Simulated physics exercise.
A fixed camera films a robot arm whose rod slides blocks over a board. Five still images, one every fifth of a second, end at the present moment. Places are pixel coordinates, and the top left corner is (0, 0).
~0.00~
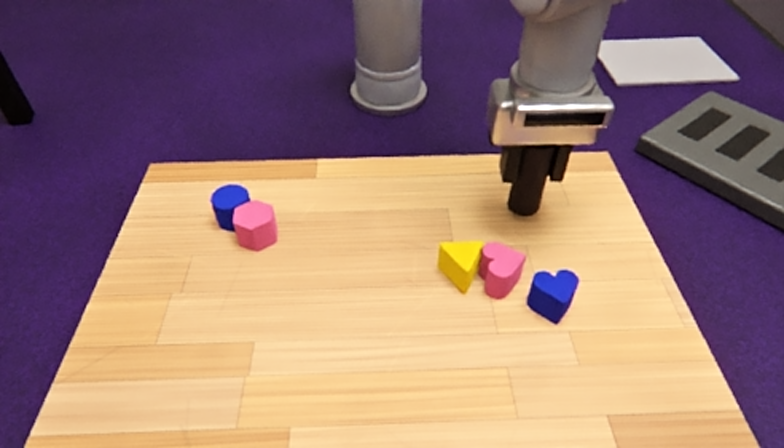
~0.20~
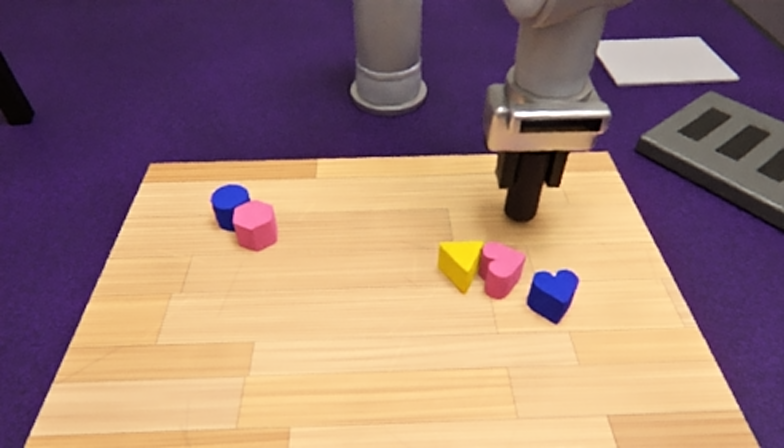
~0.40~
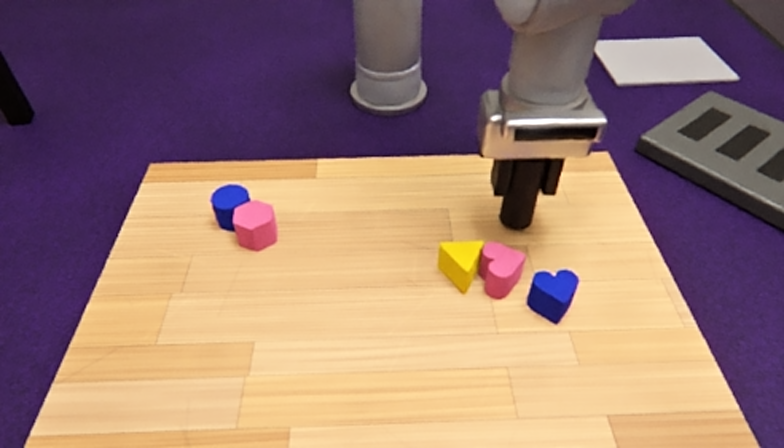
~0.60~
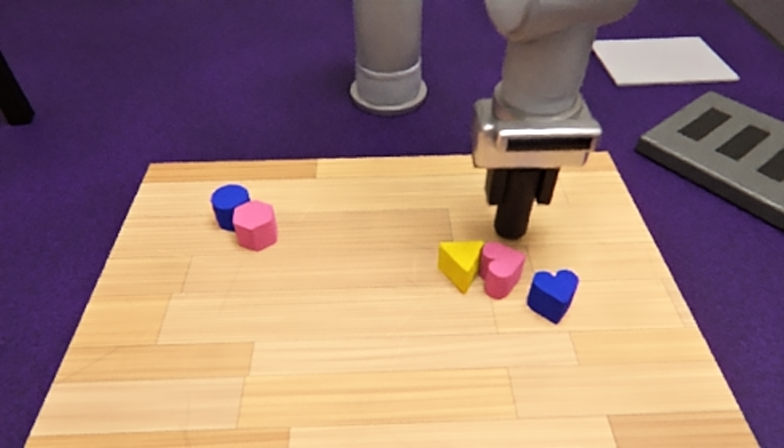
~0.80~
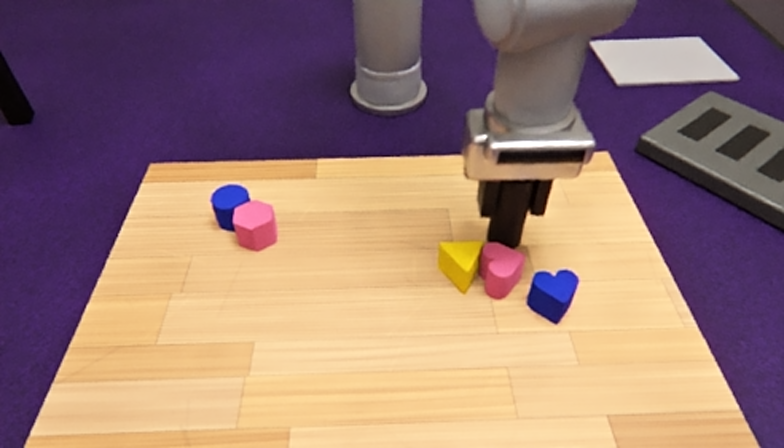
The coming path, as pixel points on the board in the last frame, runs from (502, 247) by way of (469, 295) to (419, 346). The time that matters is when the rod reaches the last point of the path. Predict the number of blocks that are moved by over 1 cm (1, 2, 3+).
It shifts two blocks.
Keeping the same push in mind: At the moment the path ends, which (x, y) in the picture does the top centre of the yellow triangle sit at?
Its top centre is at about (426, 270).
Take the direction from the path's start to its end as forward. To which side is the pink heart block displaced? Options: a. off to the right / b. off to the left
b.
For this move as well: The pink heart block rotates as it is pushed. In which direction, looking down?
Anticlockwise.
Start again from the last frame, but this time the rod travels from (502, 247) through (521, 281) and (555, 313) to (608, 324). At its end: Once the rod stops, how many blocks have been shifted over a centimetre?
Blocks moved: Two.
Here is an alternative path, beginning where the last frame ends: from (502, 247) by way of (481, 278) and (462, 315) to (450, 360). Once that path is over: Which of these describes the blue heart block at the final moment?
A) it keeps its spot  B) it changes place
Correct choice: A.
The first path, step by step. One third of the way, rod at (483, 271); yellow triangle at (443, 261), turned 35° clockwise; pink heart block at (503, 282), turned 55° anticlockwise.
Two thirds of the way, rod at (455, 305); yellow triangle at (428, 269), turned 110° clockwise; pink heart block at (503, 294), turned 85° anticlockwise.
At the end, rod at (420, 339); yellow triangle at (426, 270), turned 120° clockwise; pink heart block at (503, 294), turned 85° anticlockwise; blue heart block in place.
